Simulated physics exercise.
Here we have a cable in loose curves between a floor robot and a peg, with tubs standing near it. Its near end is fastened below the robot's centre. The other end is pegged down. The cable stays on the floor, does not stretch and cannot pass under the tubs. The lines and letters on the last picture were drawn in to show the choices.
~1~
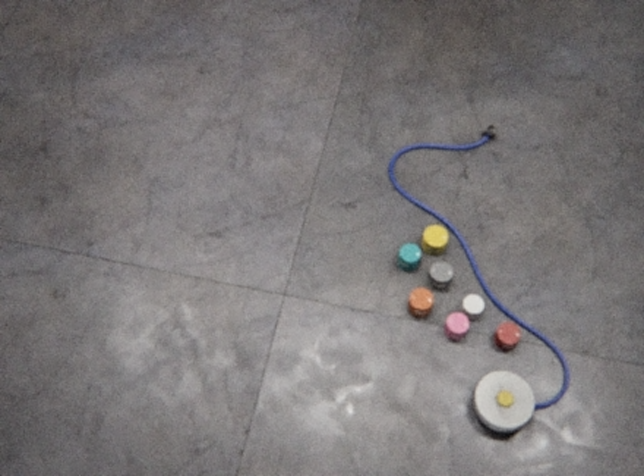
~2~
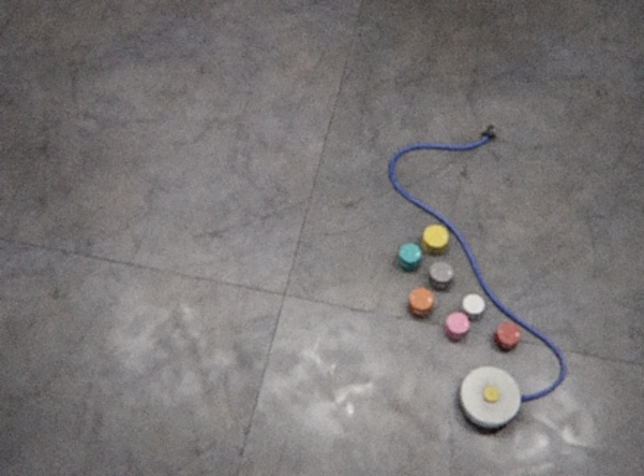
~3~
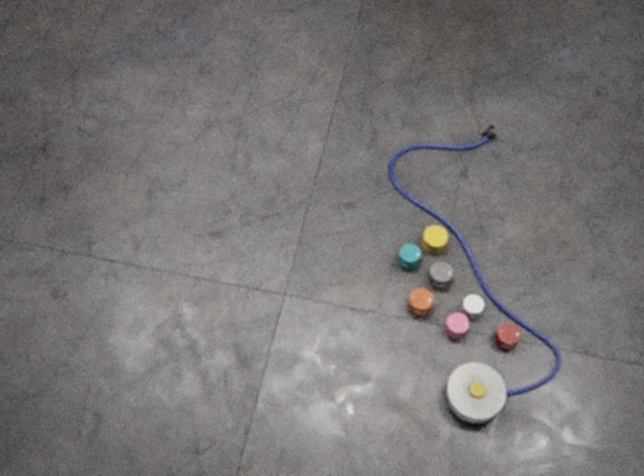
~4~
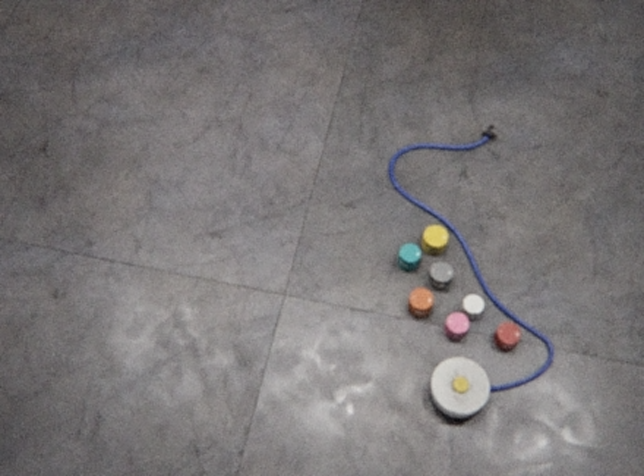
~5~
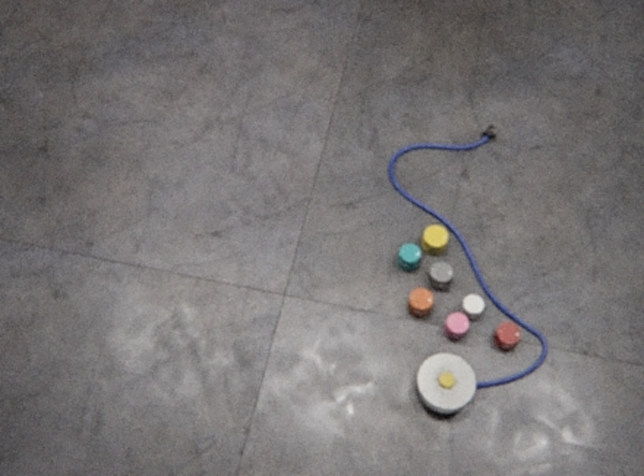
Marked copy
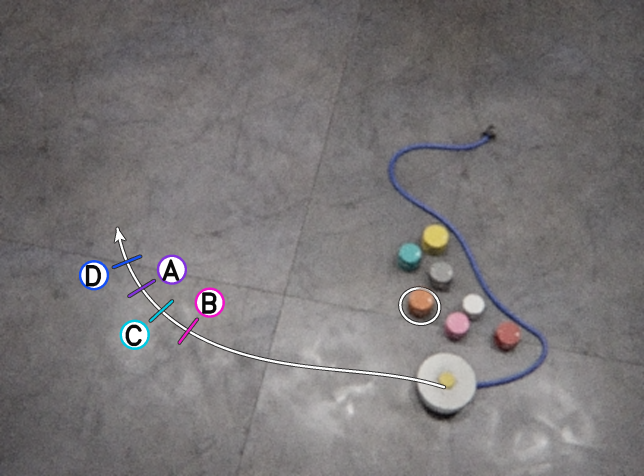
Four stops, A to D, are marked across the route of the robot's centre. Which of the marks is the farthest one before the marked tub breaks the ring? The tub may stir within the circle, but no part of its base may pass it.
All is well up to B.
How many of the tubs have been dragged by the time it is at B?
Three.
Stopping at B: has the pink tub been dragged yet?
Yes.
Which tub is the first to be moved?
The red one.
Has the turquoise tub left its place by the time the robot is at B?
By then, no.
On the marked copy, A at (142, 288); B at (188, 331); C at (161, 311); D at (127, 262); the ring at (420, 306); the route from (444, 387) via (232, 351) to (117, 229).
Following B. Soon after the start, robot (351, 368); orange tub (421, 303).
Later, robot (258, 355); orange tub (421, 303).
In the end, robot (187, 327); white tub (459, 290); orange tub (421, 303); red tub (461, 309); pink tub (440, 315); the orange tub is still in its ring.
As for the rest, A drags the ringed tub to (387, 280); C drags the ringed tub to (400, 287); D drags the ringed tub to (374, 272).
